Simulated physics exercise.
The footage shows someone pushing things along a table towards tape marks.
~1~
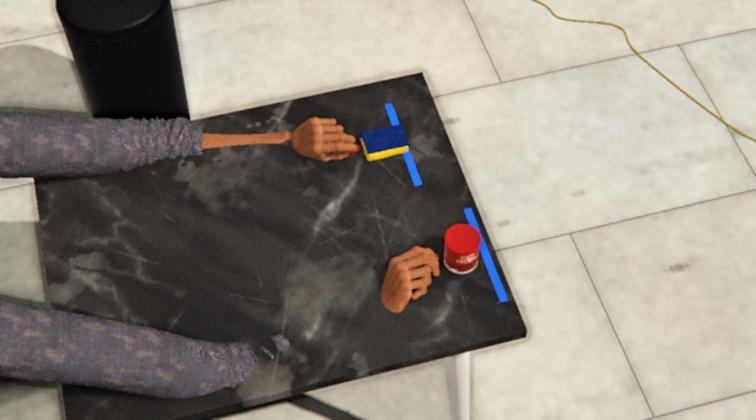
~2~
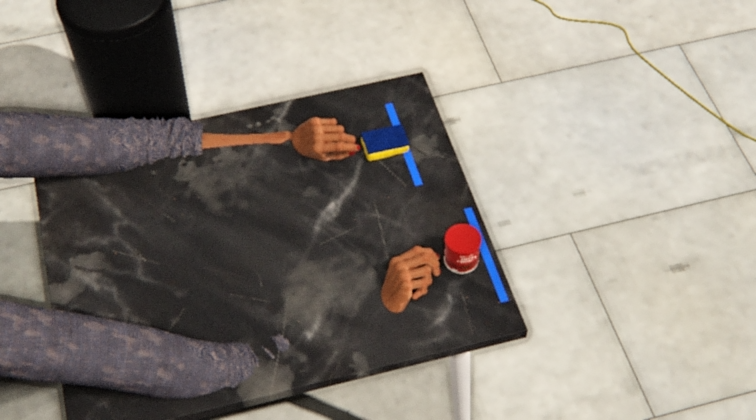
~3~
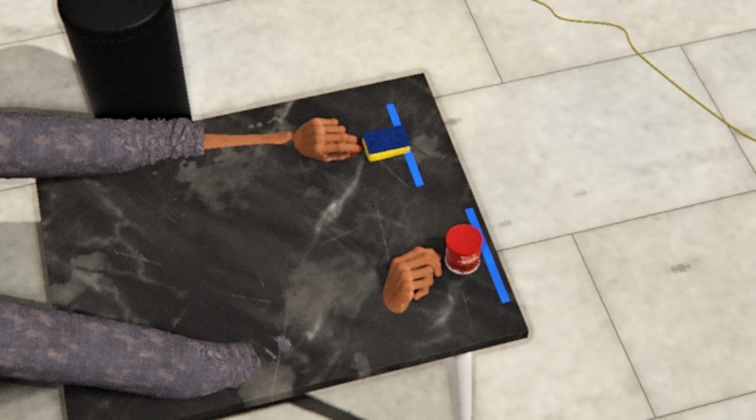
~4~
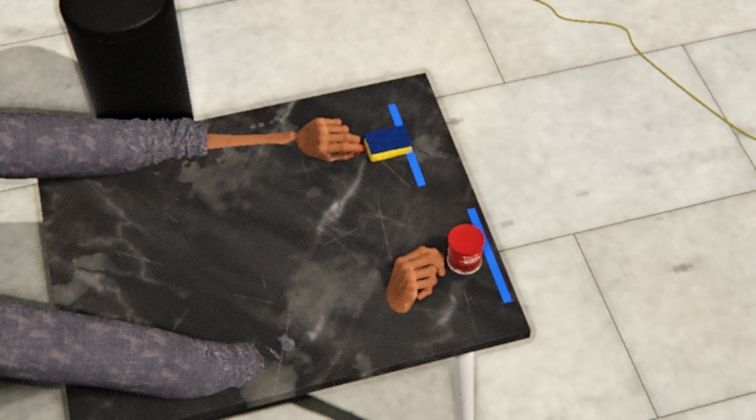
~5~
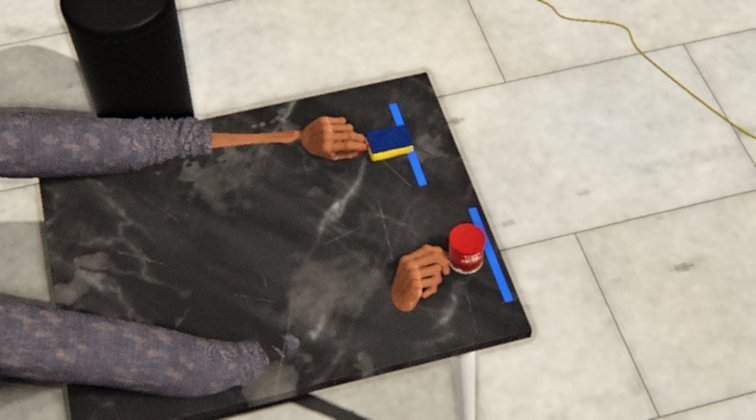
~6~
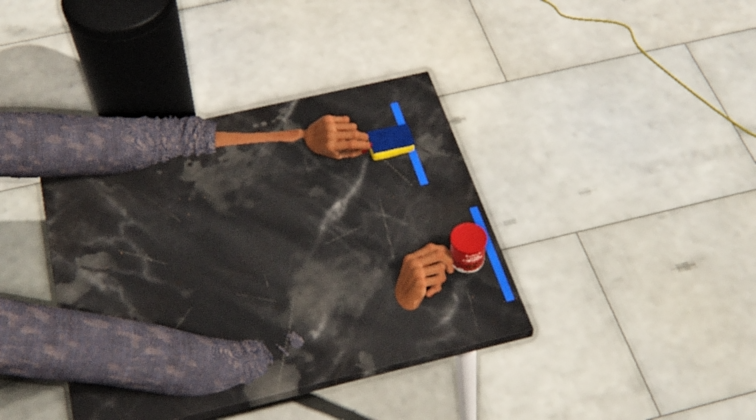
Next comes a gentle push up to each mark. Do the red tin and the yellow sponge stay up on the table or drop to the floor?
The red tin lands on the floor, the yellow sponge stays up on the table.
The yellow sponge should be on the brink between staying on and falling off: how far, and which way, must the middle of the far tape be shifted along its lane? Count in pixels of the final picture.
Around 20 pixels to the right.
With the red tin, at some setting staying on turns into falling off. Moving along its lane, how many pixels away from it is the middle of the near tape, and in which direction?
12 pixels left.
Then, 0.96 s past the last view, red tin travelled about its own width near (508, 239); yellow sponge travelled about its own width near (428, 134).
Then, 1.24 s past the last view, red tin leaning 53° off how it started near (531, 254); yellow sponge travelled about its own width near (433, 133).
Then, 1.50 s past the last view, red tin in the air near (538, 381); yellow sponge travelled about its own width near (433, 133).
Finally, the red tin goes over the edge; the yellow sponge stays on the table, near (433, 133).
